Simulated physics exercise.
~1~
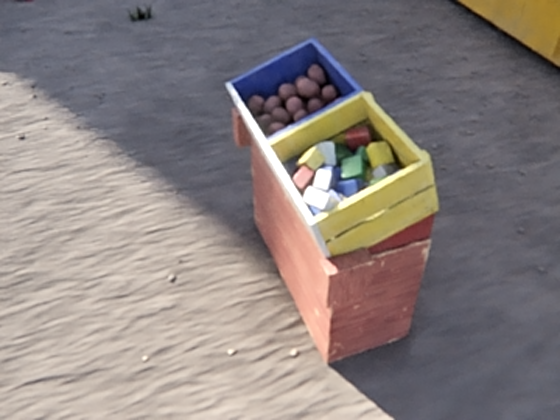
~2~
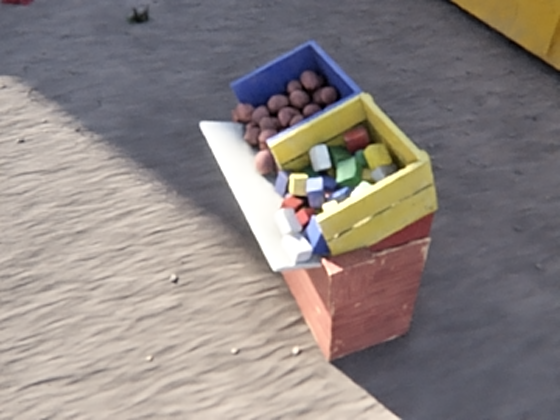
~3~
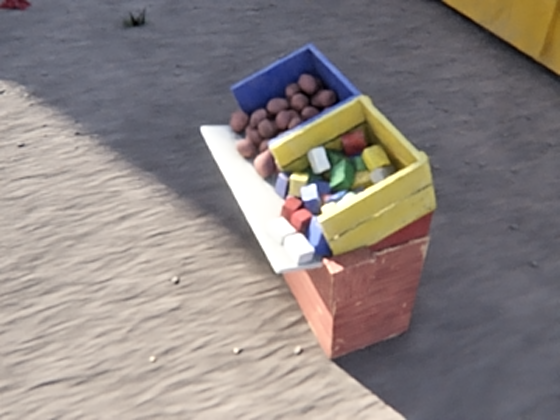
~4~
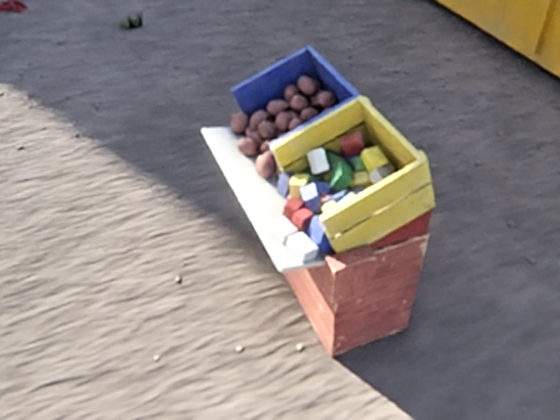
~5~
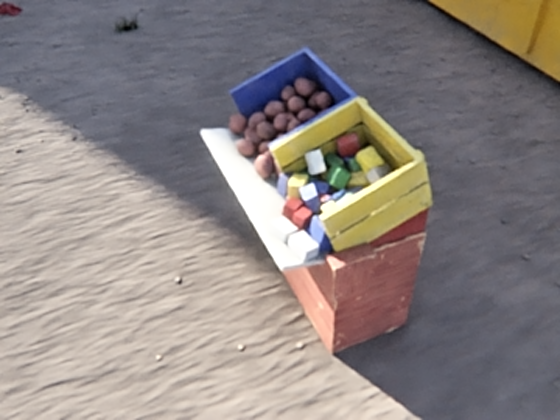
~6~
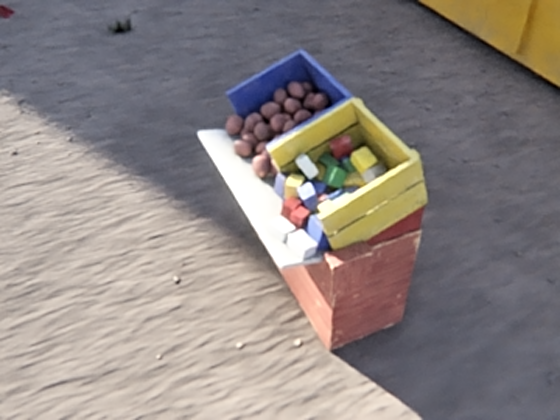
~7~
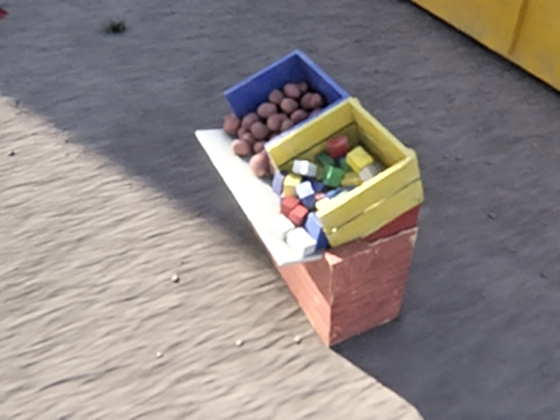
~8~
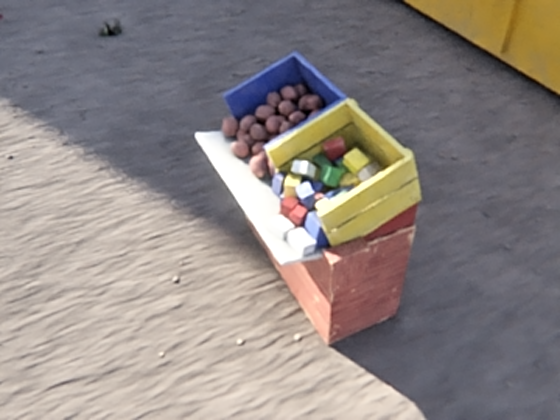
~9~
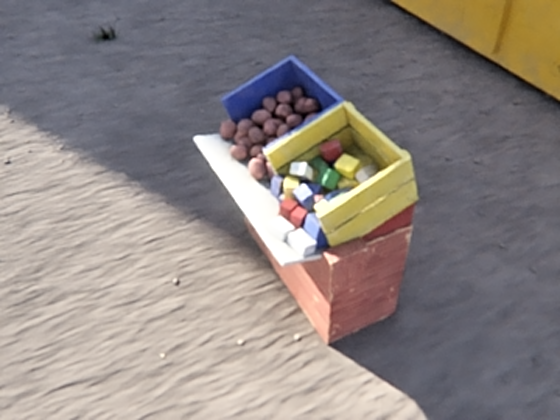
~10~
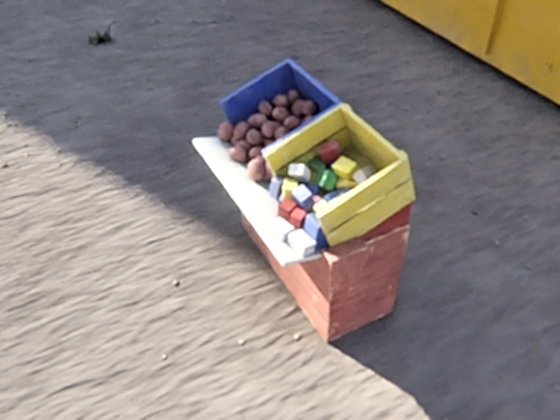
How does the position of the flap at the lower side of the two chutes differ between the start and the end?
At the start the flap leans up against the open lower side of the chutes. By the end it lies on its side, lowered out to the left with its pale face showing.
